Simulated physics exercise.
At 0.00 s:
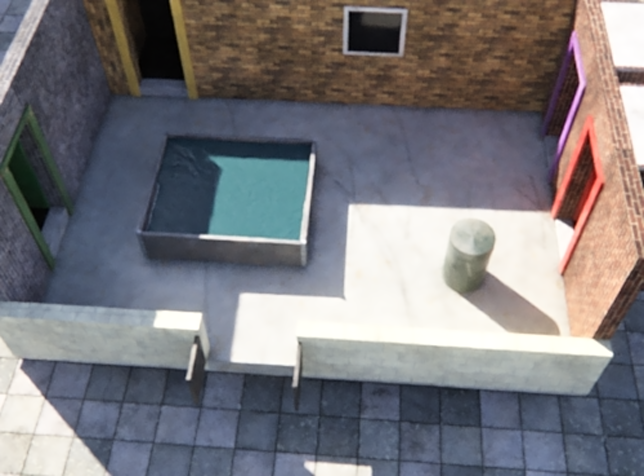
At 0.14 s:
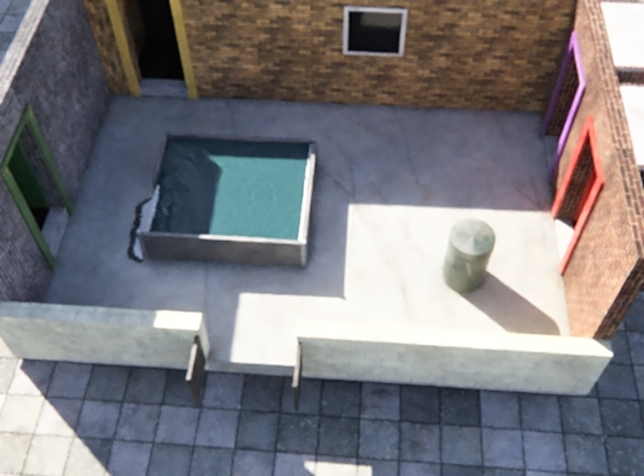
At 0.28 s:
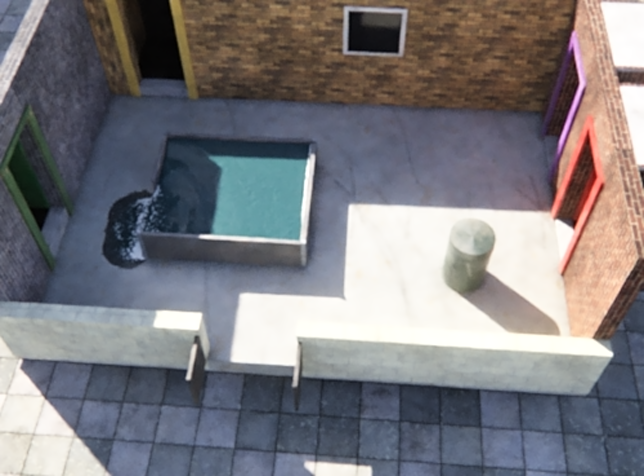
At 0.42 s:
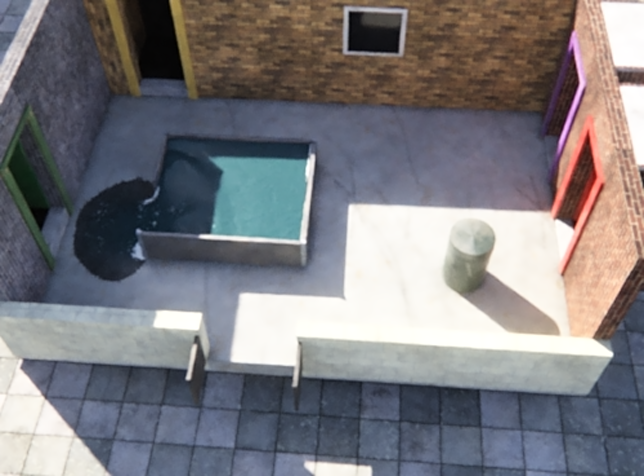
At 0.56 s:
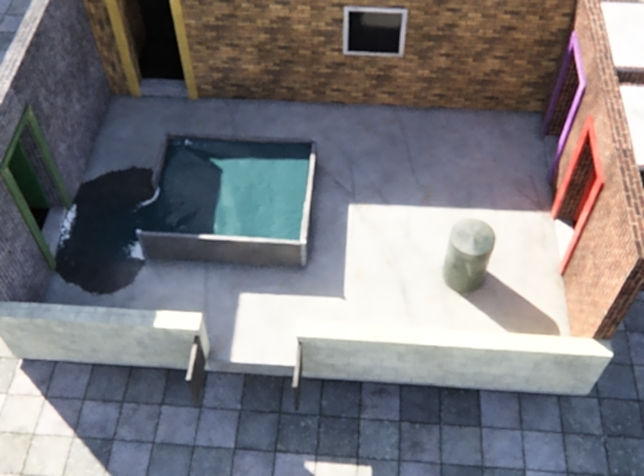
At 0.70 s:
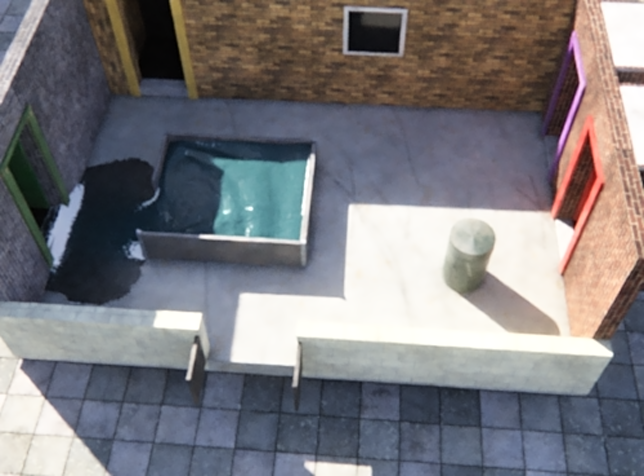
At first, the water tank in the walled yard stands whole and still, with dry floor around it. Then water pours from its left side and spreads as a dark, widening patch with white foam at its edge, crossing the floor leftward until it reaches the green door.
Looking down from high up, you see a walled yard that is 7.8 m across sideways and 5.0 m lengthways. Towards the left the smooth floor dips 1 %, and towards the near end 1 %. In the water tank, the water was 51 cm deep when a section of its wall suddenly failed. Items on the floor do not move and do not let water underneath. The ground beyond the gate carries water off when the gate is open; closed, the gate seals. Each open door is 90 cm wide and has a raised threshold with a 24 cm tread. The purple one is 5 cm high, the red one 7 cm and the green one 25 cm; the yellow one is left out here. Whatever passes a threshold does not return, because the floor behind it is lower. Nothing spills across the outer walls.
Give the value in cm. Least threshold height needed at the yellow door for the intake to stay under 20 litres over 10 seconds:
10.5 cm or so.
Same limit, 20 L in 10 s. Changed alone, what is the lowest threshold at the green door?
Roughly 32 cm at green.
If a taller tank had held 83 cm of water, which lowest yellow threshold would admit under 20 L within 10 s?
The step needs to be some 17 cm.
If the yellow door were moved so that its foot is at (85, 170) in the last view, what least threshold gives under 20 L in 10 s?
You'd want it roughly 13.0 cm high.
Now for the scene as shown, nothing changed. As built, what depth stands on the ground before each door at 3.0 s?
At the purple door the depth is 0 cm, at red 0 cm, at yellow 17 cm and at green 30 cm.
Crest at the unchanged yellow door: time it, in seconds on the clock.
Roughly at 3.0 s.
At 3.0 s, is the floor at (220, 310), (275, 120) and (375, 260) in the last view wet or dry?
In the order asked: Soaked, untouched, untouched.
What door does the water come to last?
The purple door.
After 1.4 s water covers 10 % of the floor, deepest (37 cm) near (65, 234); it has not reached the yellow door.
After 3.0 s water covers 35 % of the floor, deepest (36 cm) near (31, 333); 17 cm at the yellow door, 0 litres in over its 19 cm threshold.
After 10.0 s water covers 95 % of the floor, deepest (14 cm) near (31, 333); 7 cm at the yellow door, 0 litres in over its 19 cm threshold.
At the yellow door as built, the water arrived by 2.3 s and peaked near 17 cm at 3.0 s.
With a threshold of 9 cm, 37 litres would have come in within the 10 s; with 12.5 cm, 8 litres. So under 20 litres takes about 10.5 cm.
